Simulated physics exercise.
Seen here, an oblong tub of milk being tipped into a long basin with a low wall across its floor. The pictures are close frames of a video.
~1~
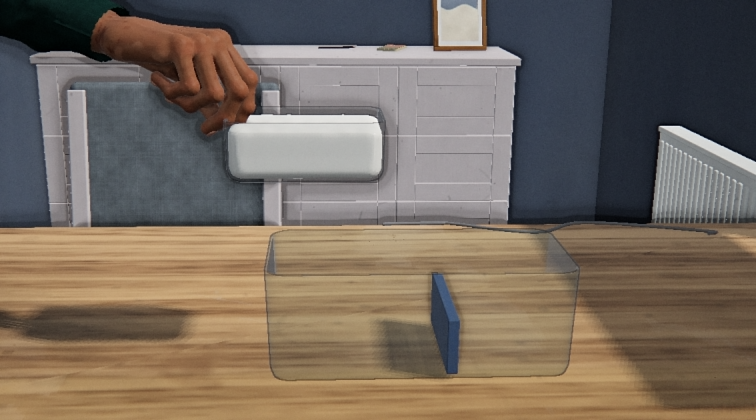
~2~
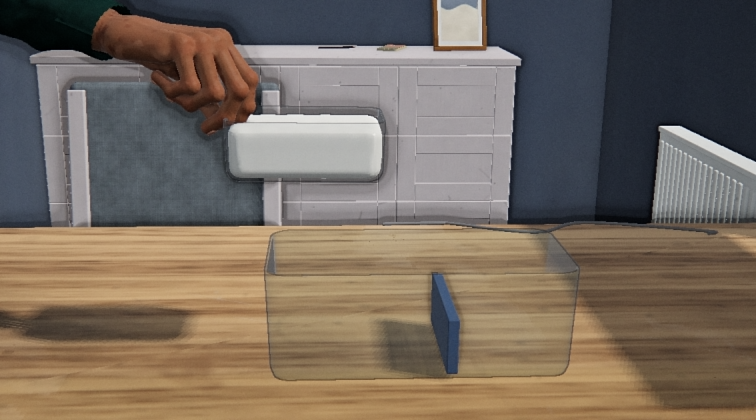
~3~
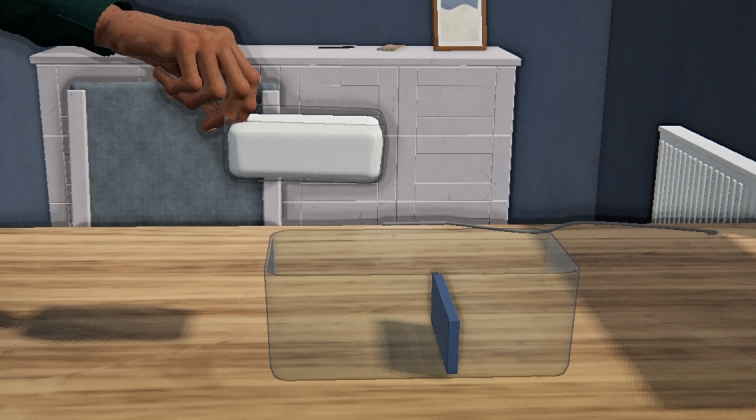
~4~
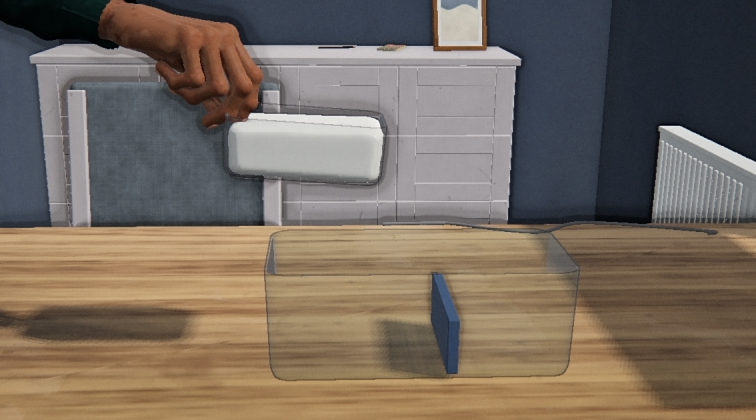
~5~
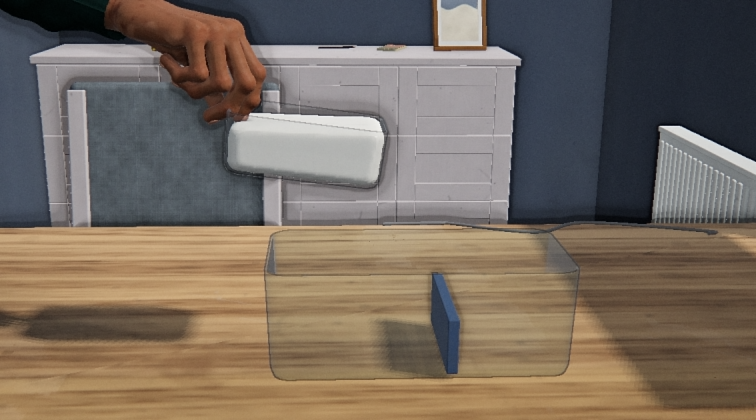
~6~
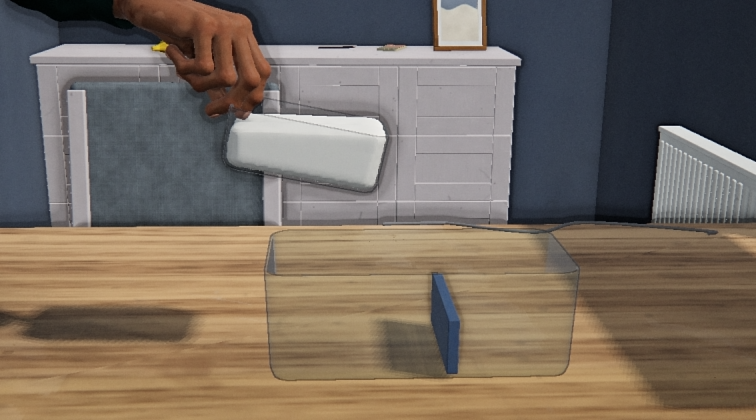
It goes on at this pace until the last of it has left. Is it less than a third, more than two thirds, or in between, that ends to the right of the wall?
It comes to from a third to two thirds.
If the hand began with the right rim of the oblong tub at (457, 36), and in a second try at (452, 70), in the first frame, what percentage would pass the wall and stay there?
In turn 80 and 80 in a hundred.
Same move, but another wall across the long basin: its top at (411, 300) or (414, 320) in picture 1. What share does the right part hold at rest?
Roughly 75 per cent, and 70 per cent.
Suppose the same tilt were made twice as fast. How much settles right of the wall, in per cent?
Roughly 25 in a hundred.
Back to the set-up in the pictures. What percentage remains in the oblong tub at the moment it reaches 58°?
Close to 35 per cent.
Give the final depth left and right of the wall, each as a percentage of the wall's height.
Some 20 per cent left and 30 right.
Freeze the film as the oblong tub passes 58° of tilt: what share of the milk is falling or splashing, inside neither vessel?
Close to 30 per cent.
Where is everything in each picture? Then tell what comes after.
In the first picture, tilt 0°; pouring edge (382, 117); surface from (231, 123) to (380, 123); the long basin's rim runs from (269, 253) to (564, 251); the wall's top is at (445, 297).
In the second picture, tilt 0°; pouring edge (382, 117); surface from (232, 123) to (380, 124).
In the third picture, tilt 2°; pouring edge (383, 119); surface from (231, 122) to (381, 125).
In the fourth picture, tilt 4°; pouring edge (383, 122); surface from (232, 122) to (381, 126).
In the fifth picture, tilt 7°; pouring edge (384, 126); surface from (234, 121) to (382, 125).
In the sixth picture, tilt 11°; pouring edge (385, 131); surface from (234, 122) to (384, 125).
A moment on, the tilt is 58° and 35 per cent is still to pour, 11 is left of the wall and 22 right of it.
Next, the tilt is 89° and 8 per cent is still to pour, 42 is left of the wall and 45 right of it.
Then the tilt is 98° and 1 per cent is still to pour, 52 is left of the wall and 46 right of it.
Later the tilt is 98° and 0 per cent is still to pour, 53 is left of the wall and 46 right of it.
At rest 53 per cent lies left of the wall, 46 right of it and 1 outside.
